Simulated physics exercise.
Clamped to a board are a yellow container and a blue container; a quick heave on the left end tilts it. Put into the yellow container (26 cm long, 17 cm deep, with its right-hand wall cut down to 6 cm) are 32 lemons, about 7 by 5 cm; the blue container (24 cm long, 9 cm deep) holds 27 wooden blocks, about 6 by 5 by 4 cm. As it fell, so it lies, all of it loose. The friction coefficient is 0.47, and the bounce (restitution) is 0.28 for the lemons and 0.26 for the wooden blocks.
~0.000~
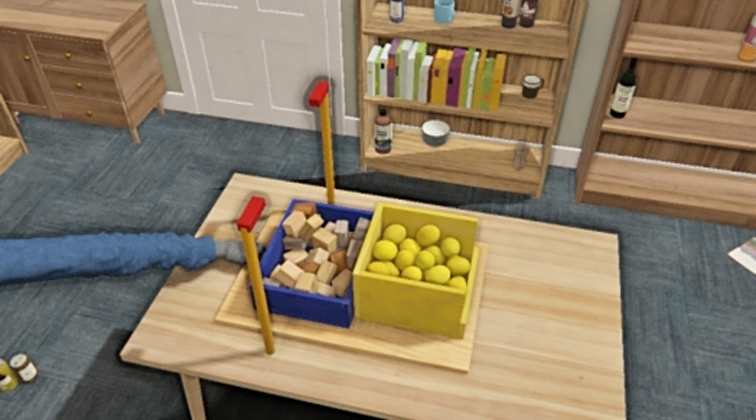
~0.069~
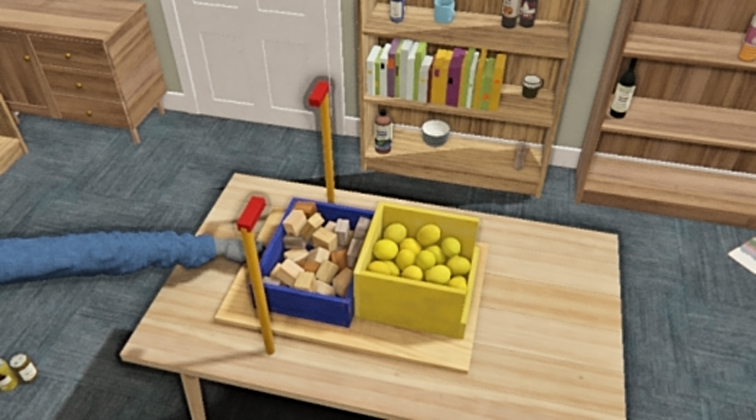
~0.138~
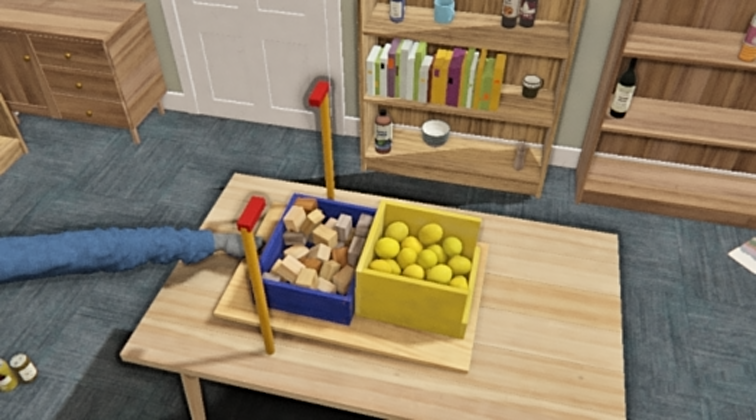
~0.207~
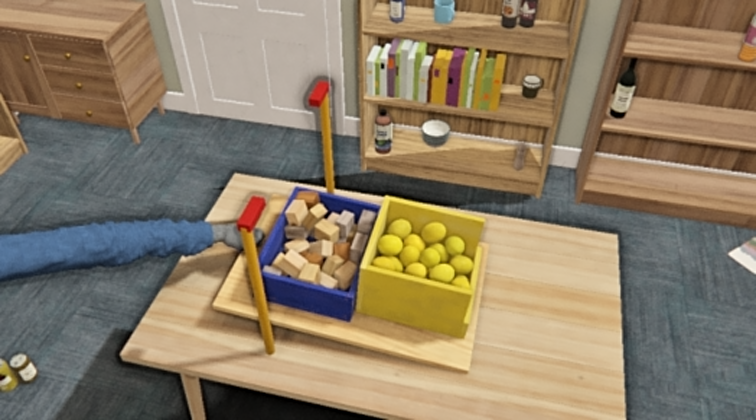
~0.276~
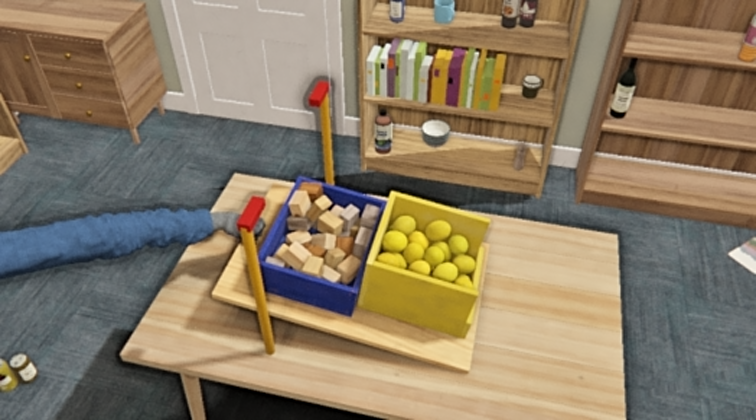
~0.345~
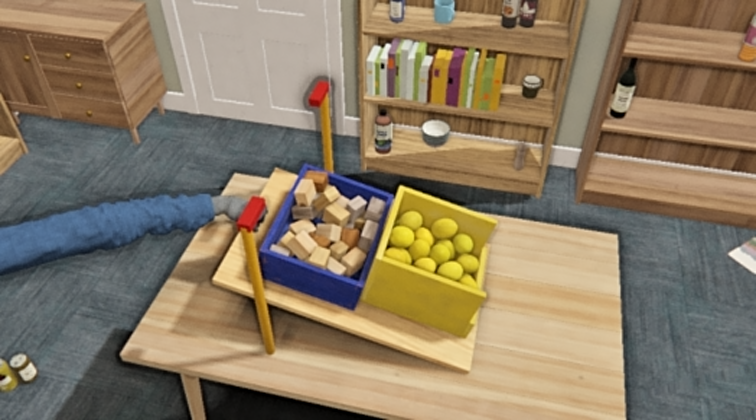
A board holding blue and yellow containers tilts gradually as a blue-sleeved arm raises its left side.
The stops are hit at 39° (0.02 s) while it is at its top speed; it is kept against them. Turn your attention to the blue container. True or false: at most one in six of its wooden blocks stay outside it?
True, fewer than one in six end up outside.
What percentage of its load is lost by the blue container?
5 %.
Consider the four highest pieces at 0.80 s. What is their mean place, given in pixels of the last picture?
Centred close to (407, 188).
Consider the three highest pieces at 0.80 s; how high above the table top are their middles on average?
I'd say near 40 cm.
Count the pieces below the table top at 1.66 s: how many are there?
Estimate - about 2 in total.
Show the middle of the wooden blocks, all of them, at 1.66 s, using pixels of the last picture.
(397, 207).
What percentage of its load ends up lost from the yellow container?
Lost from the yellow container: 40 percent.
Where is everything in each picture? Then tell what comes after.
In the first picture (each is followed by its nearest rim corner in this view), blue container, (344, 301); yellow container, (465, 292); 0° from level; none out.
The second picture shows blue container, (344, 300); yellow container, (466, 292); 1° from level.
The third picture shows blue container, (345, 298); yellow container, (468, 292); 2° from level.
The fourth picture shows blue container, (348, 295); yellow container, (473, 293); 5° from level.
The fifth picture shows blue container, (352, 290); yellow container, (479, 294); 9° from level.
The sixth picture shows blue container, (359, 284); yellow container, (486, 295); 14° from level; none out.
After 0.56 s, it hits the stops.
After 0.66 s, tilt 39°; yellow container 32 in, 0 out and blue container 27 in, 0 out.
After 0.80 s, tilt 39°; yellow container 29 in, 3 out and blue container 27 in, 0 out.
After 1.06 s, tilt 39°; yellow container 21 in, 11 out and blue container 25 in, 2 out.
Final count (at 1.66 s), yellow container 20 in, 12 out and blue container 25 in, 2 out. Asked share, 2 of 27, 7 per cent.
